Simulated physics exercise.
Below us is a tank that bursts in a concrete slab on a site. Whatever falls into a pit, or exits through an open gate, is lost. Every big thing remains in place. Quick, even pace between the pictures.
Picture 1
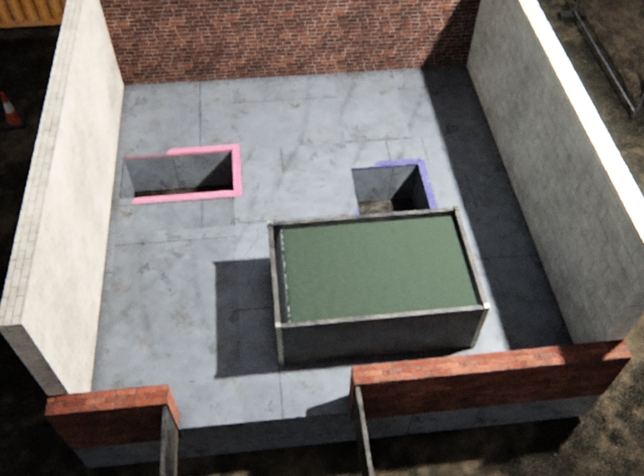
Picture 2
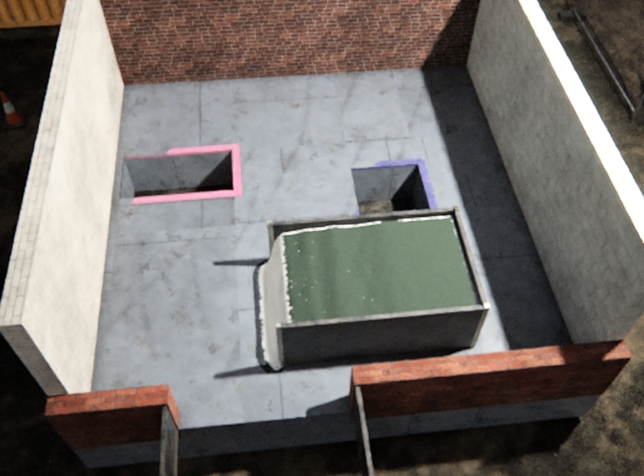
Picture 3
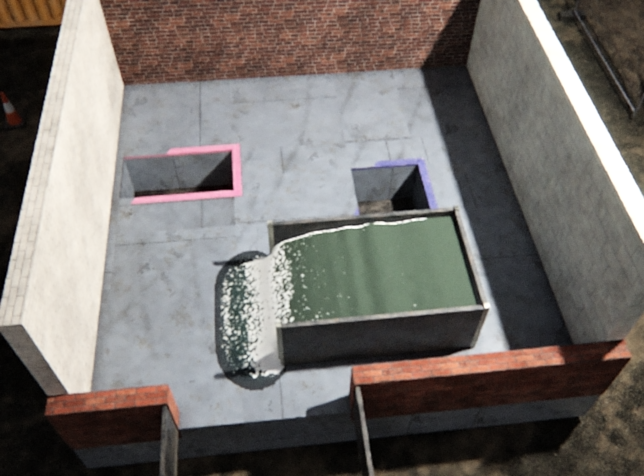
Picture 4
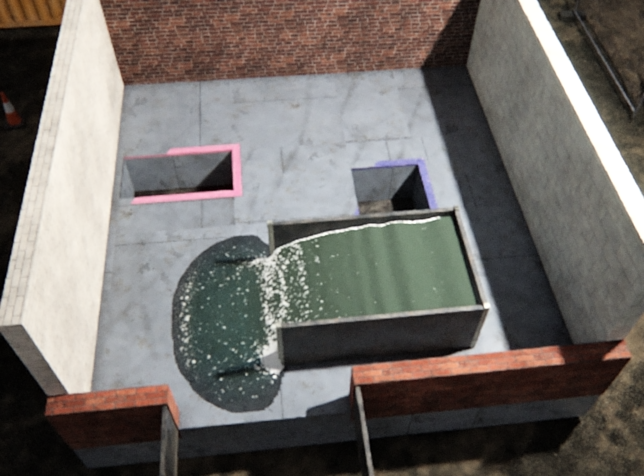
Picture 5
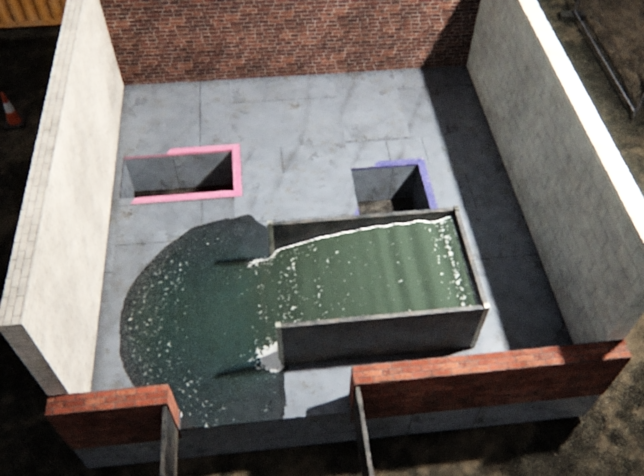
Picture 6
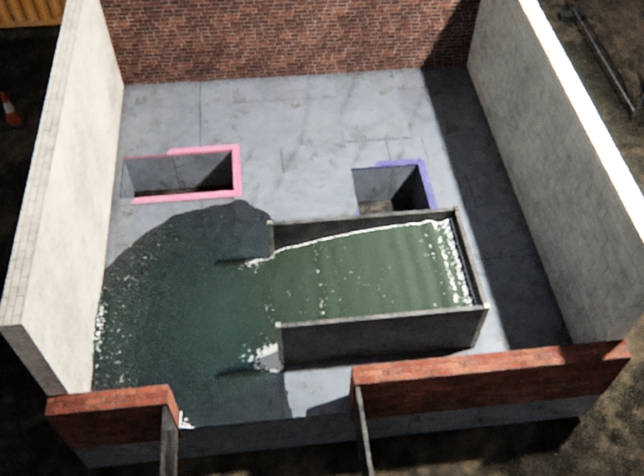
A tank of dark green water sits right of centre on a grey concrete slab, seen from above at a steady angle. Pale walls flank the slab, a brick wall stands behind, low reddish walls with a gap run along the front, and two openings are edged in pink and blue-purple. The tank's left side gives way and water pours out, flecked with white, spreading leftward in a widening rounded pool to the left wall and front edge.
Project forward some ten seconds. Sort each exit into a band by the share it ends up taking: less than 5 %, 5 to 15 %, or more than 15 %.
Bands: Gate: More than 15 %; blue pit: Less than 5 %; pink pit: More than 15 %.
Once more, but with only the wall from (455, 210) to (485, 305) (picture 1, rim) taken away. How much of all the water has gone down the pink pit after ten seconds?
Pink: 20 %.
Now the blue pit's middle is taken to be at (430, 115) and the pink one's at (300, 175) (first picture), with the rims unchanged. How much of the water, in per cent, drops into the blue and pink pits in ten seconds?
I reckon blue ends up with 20 percent and pink with 12 percent.
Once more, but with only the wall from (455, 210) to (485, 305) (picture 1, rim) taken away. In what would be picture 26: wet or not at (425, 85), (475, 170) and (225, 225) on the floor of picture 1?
Taking them in order, I'd say swamped, swamped and not reached.
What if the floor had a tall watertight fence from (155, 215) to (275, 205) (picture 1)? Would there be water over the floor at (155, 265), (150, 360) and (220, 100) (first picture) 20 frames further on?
Swamped; swamped; spared.
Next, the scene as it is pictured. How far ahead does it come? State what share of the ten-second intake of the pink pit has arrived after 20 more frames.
By my reckoning, 50 percent.
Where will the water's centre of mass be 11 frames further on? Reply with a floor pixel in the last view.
(239, 311).
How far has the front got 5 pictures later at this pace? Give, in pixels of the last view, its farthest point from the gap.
I'd put it around (115, 171).
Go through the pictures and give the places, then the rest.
The water tank at (373, 267) is whole and still, in the first frame.
The front is at (279, 369), out from the gap at (279, 300), in the second frame.
Water pours out at (279, 302) and has run to a hidden place, in the third frame.
The front is at a hidden place, out from the gap at (279, 303), in the fourth frame.
The front is at (127, 318), out from the gap at (279, 304), in the fifth frame.
Water pours out at (279, 303) and has run to (93, 382), in the sixth frame.
A moment on, water covers 25 % of the floor; the gate 2 %, the blue pit 0 %, the pink pit 1 %.
Next, water covers 25 % of the floor; the gate 4 %, the blue pit 0 %, the pink pit 7 %.
Then, water covers 30 % of the floor; the gate 10 %, the blue pit 0 %, the pink pit 23 %.
Later, water covers 45 % of the floor; the gate 19 %, the blue pit 0 %, the pink pit 40 %.
In the end, water covers 50 % of the floor; the gate 25 %, the blue pit 1 %, the pink pit 47 %.
